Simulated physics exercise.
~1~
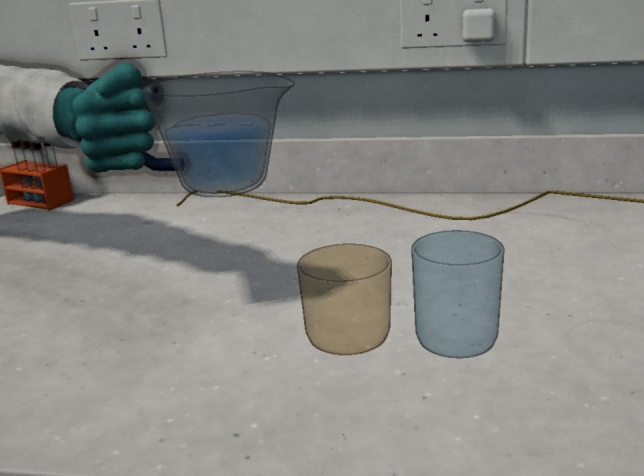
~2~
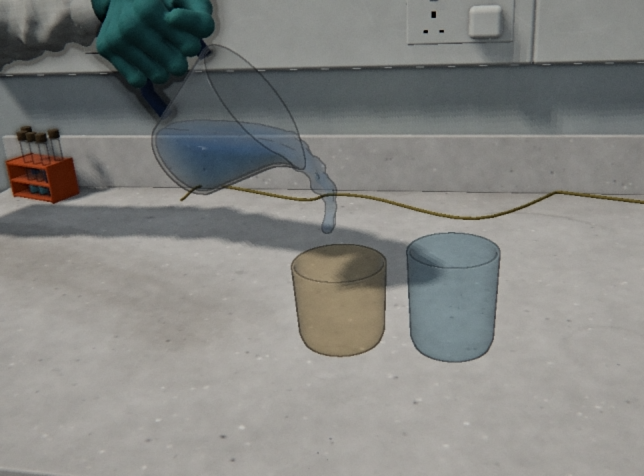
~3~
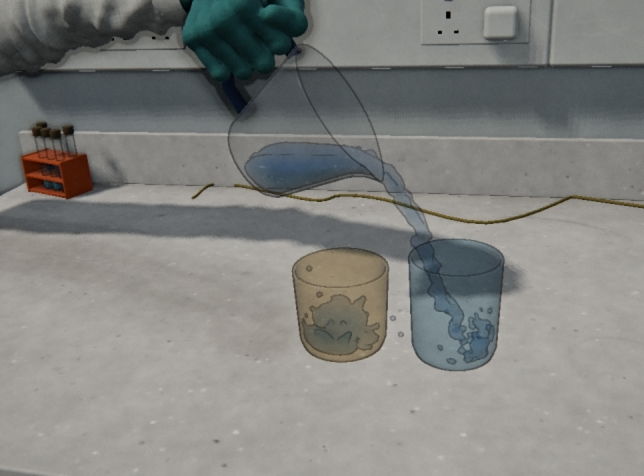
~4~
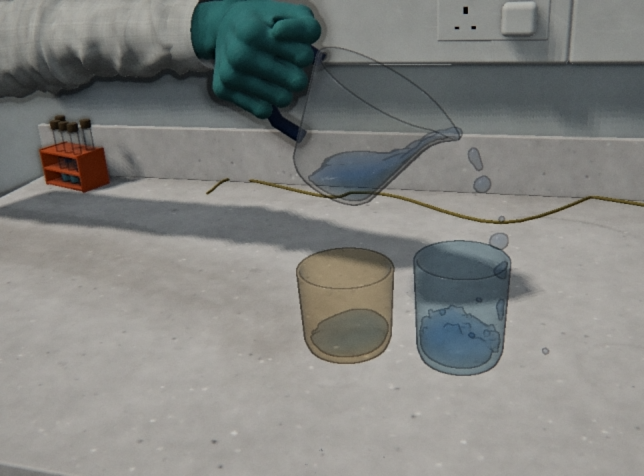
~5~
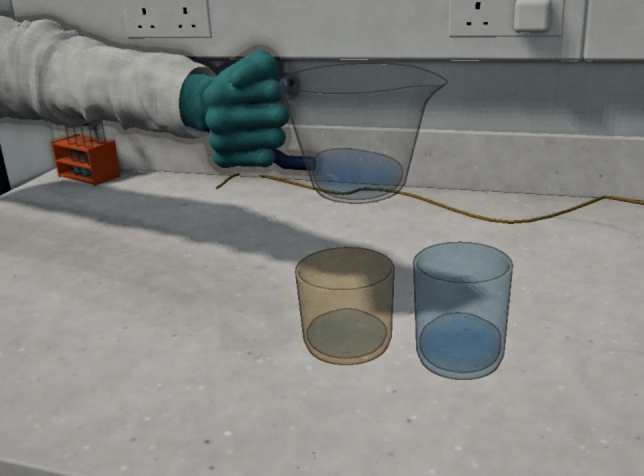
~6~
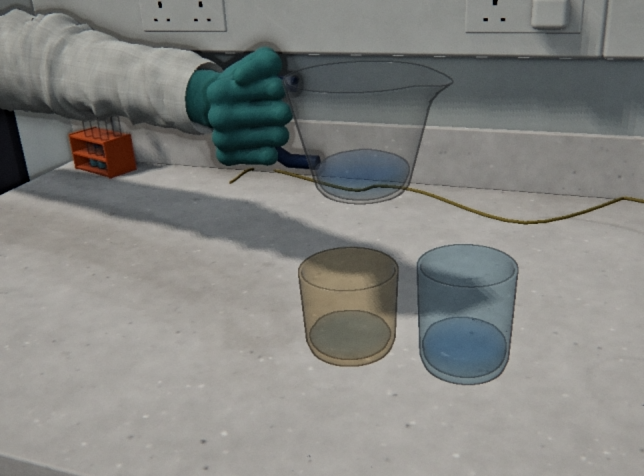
We see a gloved hand tilt a measuring jug to the right, pouring blue liquid into two empty mugs, first the left, then the right, before levelling it; both mugs end up partly filled, with some liquid still in the jug.
